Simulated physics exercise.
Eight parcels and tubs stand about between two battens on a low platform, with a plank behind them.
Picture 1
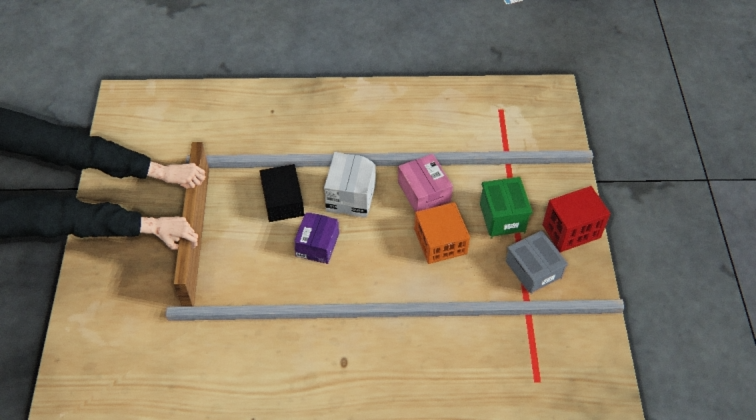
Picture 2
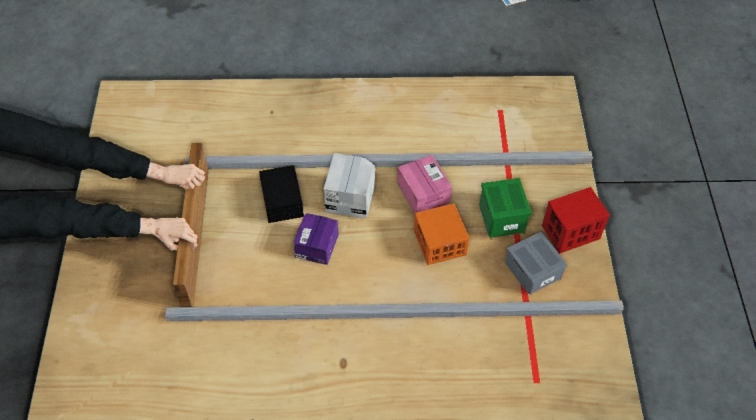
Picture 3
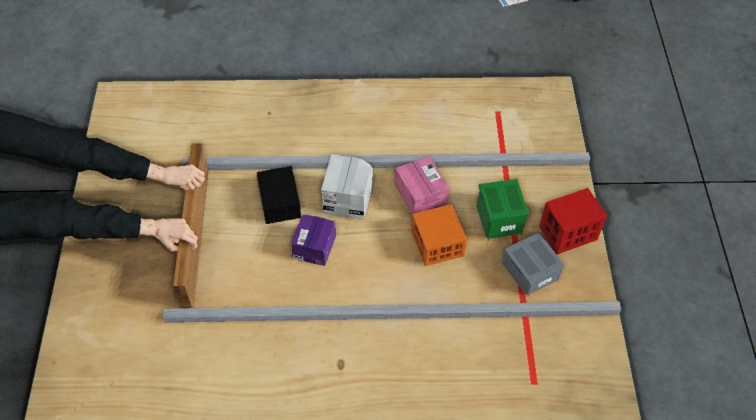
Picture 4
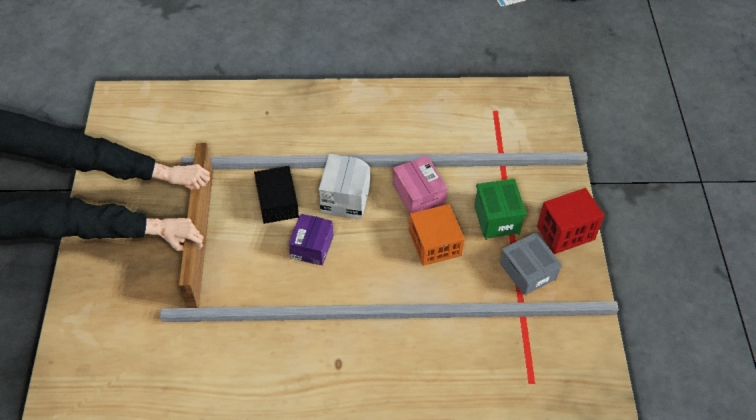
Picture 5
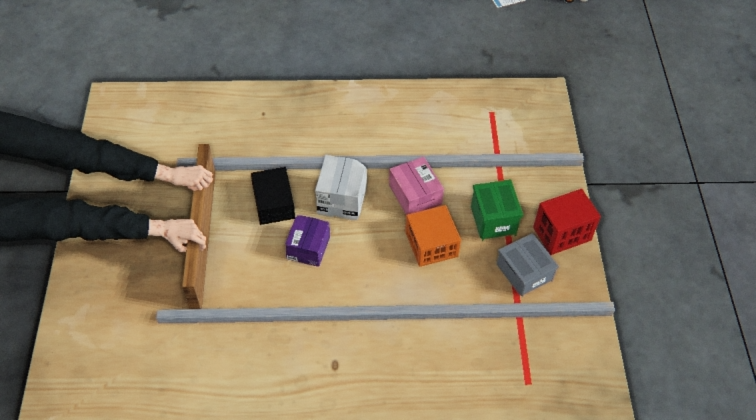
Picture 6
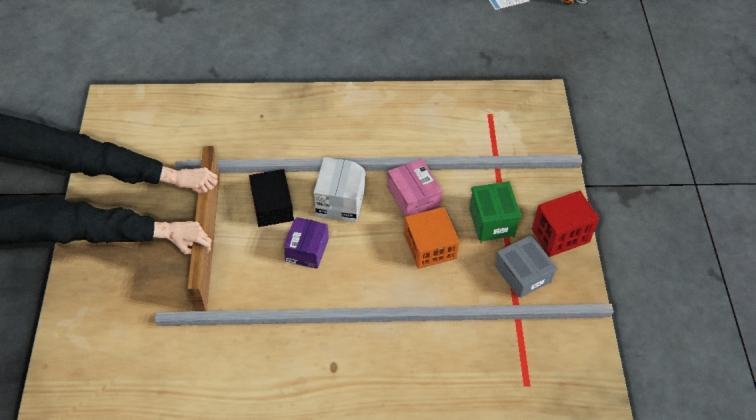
Hands in dark sleeves inching a wooden plank slightly right behind eight coloured parcels and crates, which stay unmoved between two battens.
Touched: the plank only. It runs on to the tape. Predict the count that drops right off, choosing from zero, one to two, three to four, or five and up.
The fall count stops at three or four.
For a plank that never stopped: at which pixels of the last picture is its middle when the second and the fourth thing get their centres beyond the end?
Near (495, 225) first, near (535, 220) second.
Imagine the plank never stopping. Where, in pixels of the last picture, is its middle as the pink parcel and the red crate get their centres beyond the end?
The middle is at (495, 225) when it's the pink parcel, and at (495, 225) when it's the red crate.
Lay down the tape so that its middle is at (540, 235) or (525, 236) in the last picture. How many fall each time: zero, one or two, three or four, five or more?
First tape: Three to four; second tape: Either three or four.
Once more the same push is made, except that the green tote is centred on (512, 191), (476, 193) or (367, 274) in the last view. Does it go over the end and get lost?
Taking the places in order, it falls away, then falls away, then keeps its place.
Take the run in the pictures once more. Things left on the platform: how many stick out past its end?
0.
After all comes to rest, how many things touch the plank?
The count comes out at 3.
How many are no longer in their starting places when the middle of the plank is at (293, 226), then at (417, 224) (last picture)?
I count 3 first and 7 after.
Soon after, none off yet; red crate at rest near (565, 224); grey tote at rest near (525, 267); green tote at rest near (494, 212).
Then, none off yet; red crate moved a little near (571, 227); grey tote at rest near (525, 267); green tote moved about its own width near (526, 211).
By the end, the number that fall off is three or four; fallen, pink parcel, green tote and red crate.
